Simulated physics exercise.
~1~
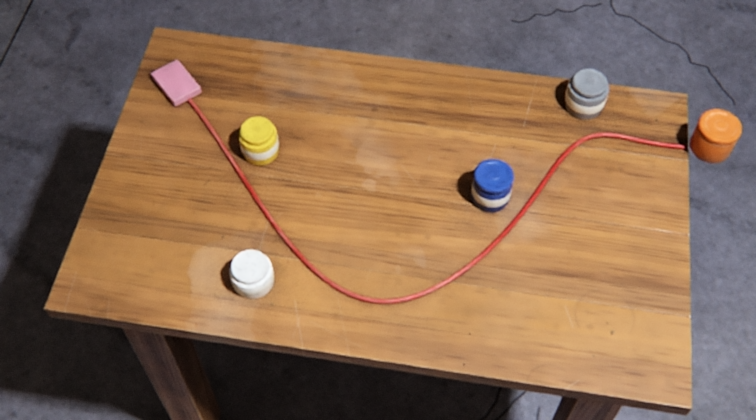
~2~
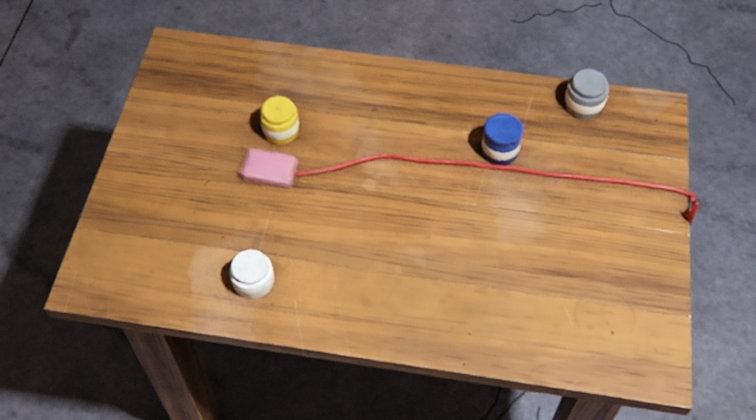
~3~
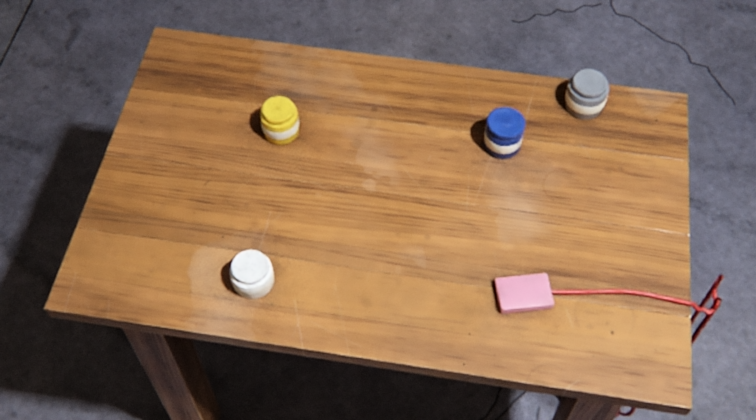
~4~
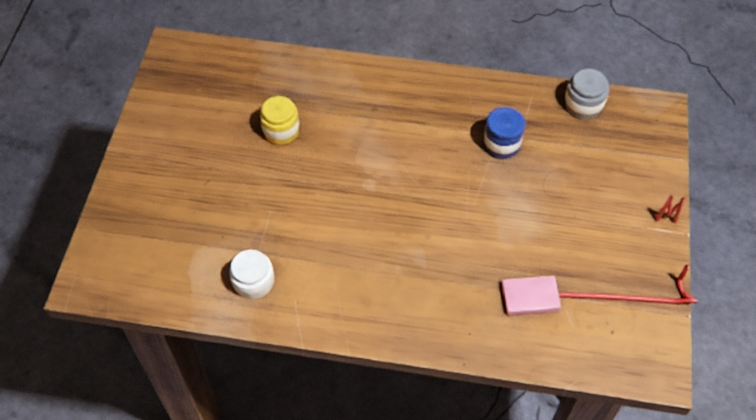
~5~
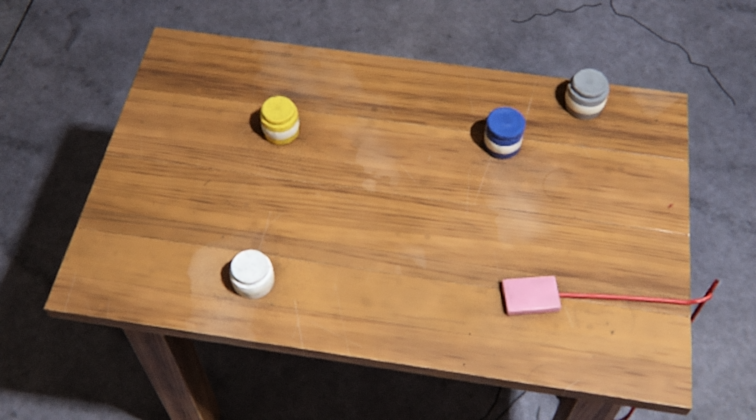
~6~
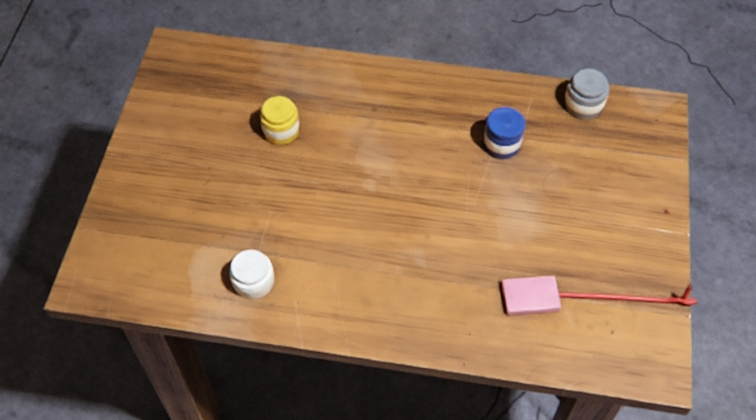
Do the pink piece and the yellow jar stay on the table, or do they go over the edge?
Both stay on the table. The pink piece is dragged toward the right edge but stops short of it, and the yellow jar only shifts a little.
